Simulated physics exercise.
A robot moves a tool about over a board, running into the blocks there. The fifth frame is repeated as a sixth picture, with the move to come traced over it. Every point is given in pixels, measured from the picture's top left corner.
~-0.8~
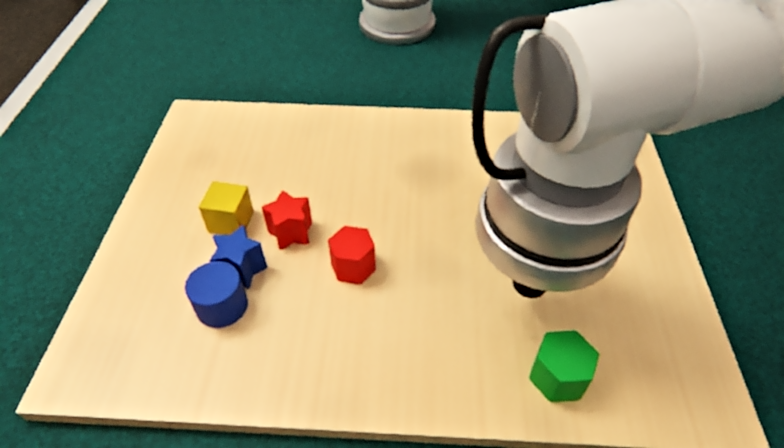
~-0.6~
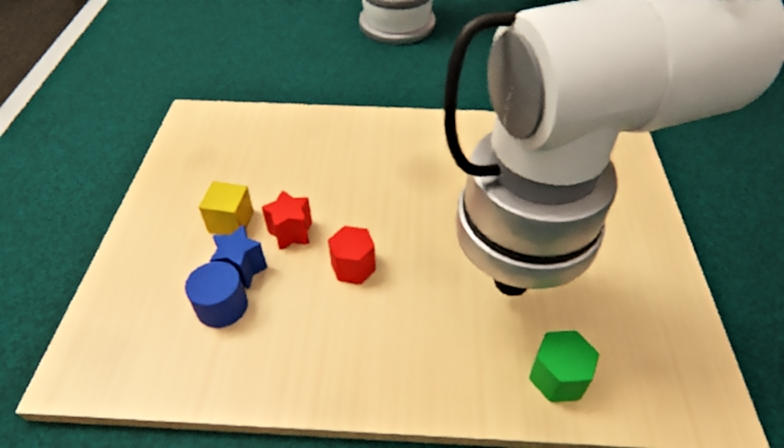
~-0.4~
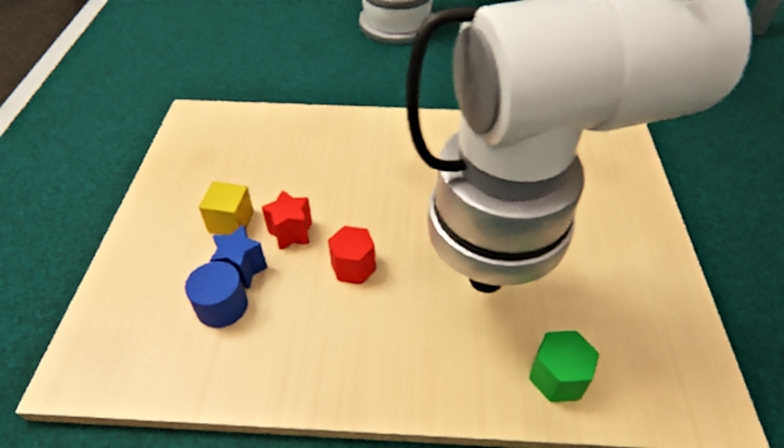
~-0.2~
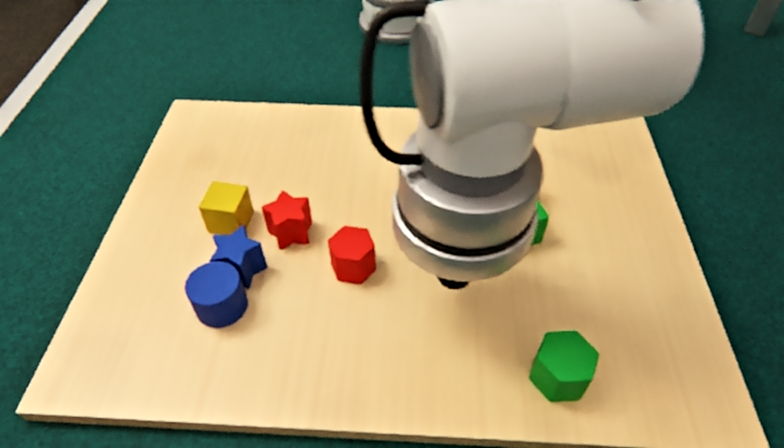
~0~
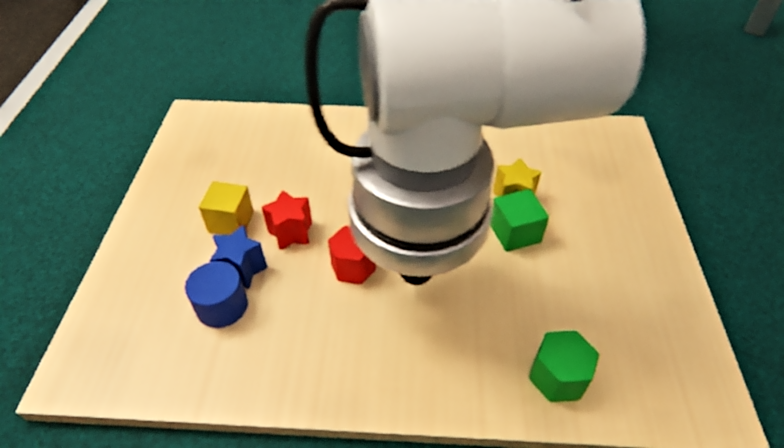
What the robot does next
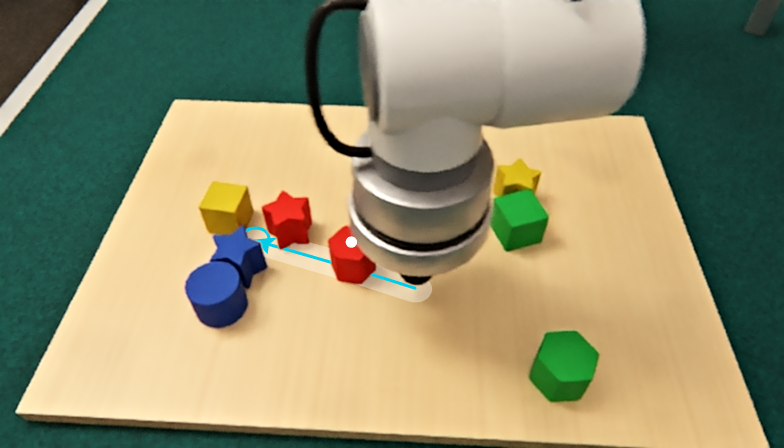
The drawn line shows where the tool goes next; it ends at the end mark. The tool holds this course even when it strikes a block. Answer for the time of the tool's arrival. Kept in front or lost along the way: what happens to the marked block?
It holds its place in front.
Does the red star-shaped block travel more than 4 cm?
I'd say yes.
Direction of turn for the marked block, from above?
Seen from above, counterclockwise.
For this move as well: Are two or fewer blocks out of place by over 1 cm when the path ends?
Short answer: No.
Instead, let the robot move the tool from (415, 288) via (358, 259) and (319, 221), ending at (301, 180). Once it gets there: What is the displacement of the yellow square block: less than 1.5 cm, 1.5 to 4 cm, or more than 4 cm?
That one ends up within 1.5 cm of where it is now.
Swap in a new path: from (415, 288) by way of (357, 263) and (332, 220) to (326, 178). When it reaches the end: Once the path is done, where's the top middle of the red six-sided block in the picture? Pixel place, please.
Pixel (299, 226).
Drawn move, from (415, 288) directly to (253, 240); the dot is on the red six-sided block.
The first path, step by step. One third of the way, tool (357, 255); red six-sided block (323, 233).
Two thirds of the way, tool (301, 239); yellow square block (213, 191); blue star-shaped block (227, 247); red star-shaped block (250, 199), turned 60° clockwise; red six-sided block (263, 226), turned 35° anticlockwise.
At the end, tool (249, 224); yellow square block (187, 174), turned 25° clockwise; blue star-shaped block (196, 251), turned 35° anticlockwise; red star-shaped block (215, 191), turned 85° clockwise; red six-sided block (208, 219), turned 40° anticlockwise.
